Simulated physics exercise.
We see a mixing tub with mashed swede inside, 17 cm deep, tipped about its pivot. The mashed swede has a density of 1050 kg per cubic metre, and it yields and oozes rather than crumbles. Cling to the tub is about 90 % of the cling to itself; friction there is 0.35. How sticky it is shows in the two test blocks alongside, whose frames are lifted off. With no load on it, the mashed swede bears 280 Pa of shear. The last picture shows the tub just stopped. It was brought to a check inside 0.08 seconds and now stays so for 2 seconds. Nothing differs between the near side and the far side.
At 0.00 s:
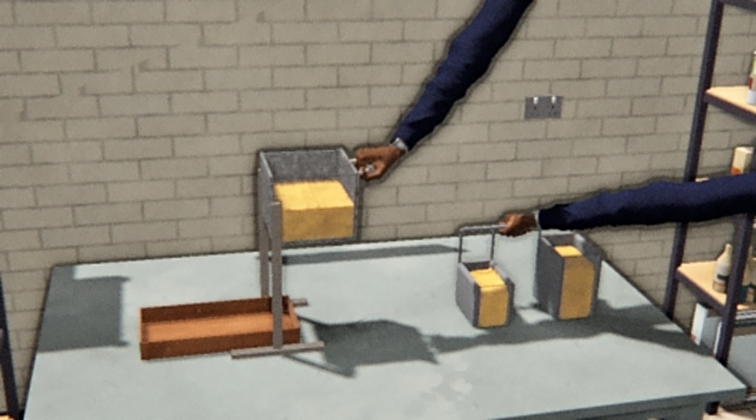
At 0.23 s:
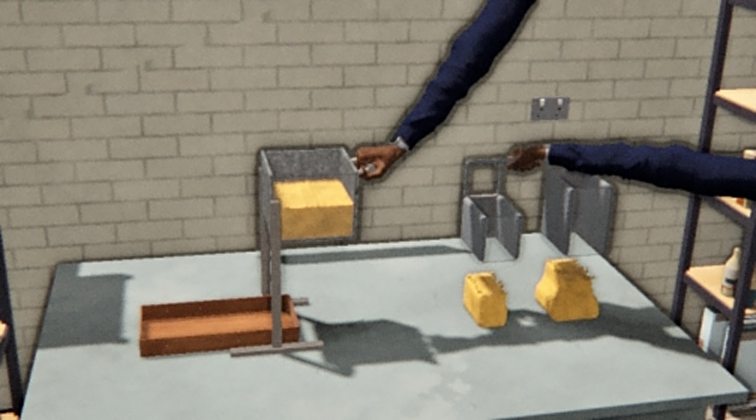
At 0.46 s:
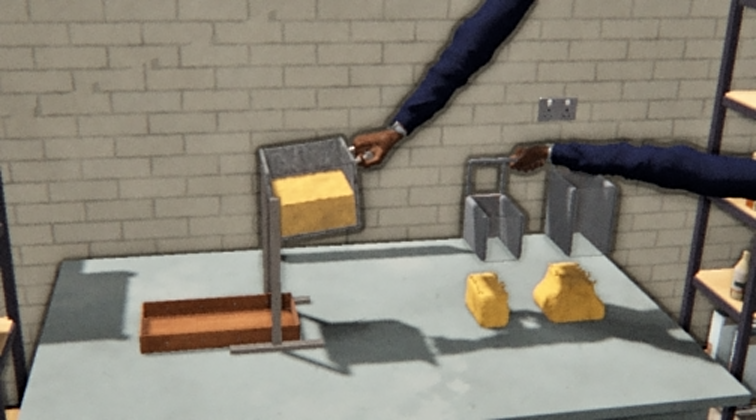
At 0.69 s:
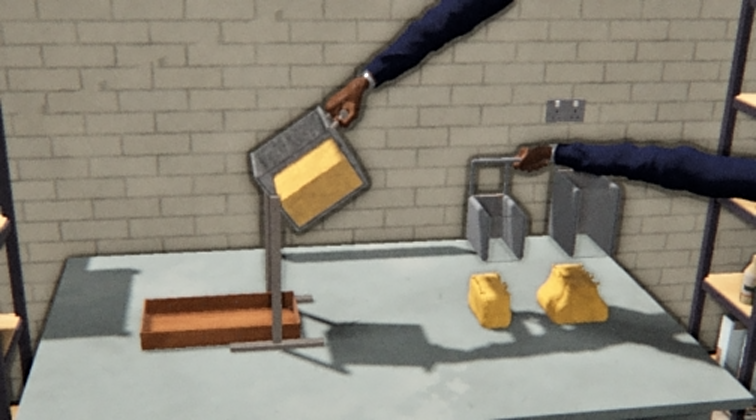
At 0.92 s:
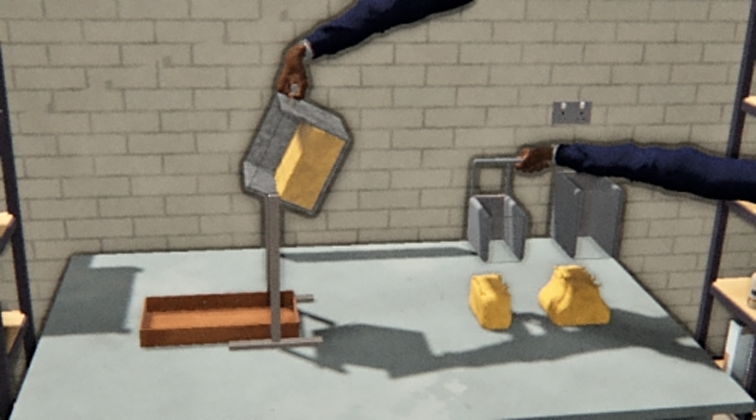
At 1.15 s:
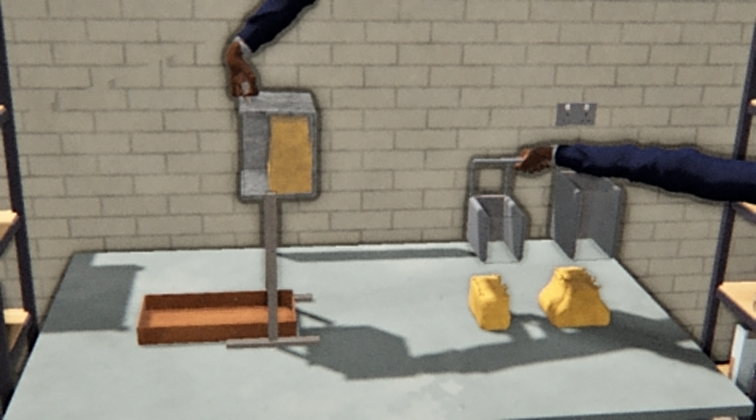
Two mould casings lifting off yellow mash blocks, the taller one slumping, then a hand tilting a mash-filled grey tub leftward onto its side.
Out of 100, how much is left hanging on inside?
Around 76 out of 100.
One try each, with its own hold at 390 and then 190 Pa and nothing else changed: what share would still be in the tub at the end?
Going in order, it's 100 % and then 65 %.
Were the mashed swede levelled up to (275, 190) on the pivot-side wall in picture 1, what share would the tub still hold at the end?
That works out near 45 %.
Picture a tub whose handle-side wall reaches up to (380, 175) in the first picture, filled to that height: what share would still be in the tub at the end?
50 %, roughly.
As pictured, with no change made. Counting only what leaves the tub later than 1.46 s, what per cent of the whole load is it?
It works out to some 18 per cent of the load.
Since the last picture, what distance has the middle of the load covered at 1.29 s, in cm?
It has gone close to 4 cm.
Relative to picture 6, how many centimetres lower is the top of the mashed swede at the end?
About 10 cm.
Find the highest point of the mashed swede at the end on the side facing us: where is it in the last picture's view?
I'd say it peaks at roughly (297, 161) in the last picture.
After 1.29 s, the tub is at 90 degrees and holds 100 %.
After 1.46 s, the tub is at 90 degrees and holds 95 %.
After 1.63 s, the tub is at 90 degrees and holds 87 %.
After 1.80 s, the tub is at 90 degrees and holds 79 %.
After 3.15 s, the tub is at 90 degrees and holds 76 %.
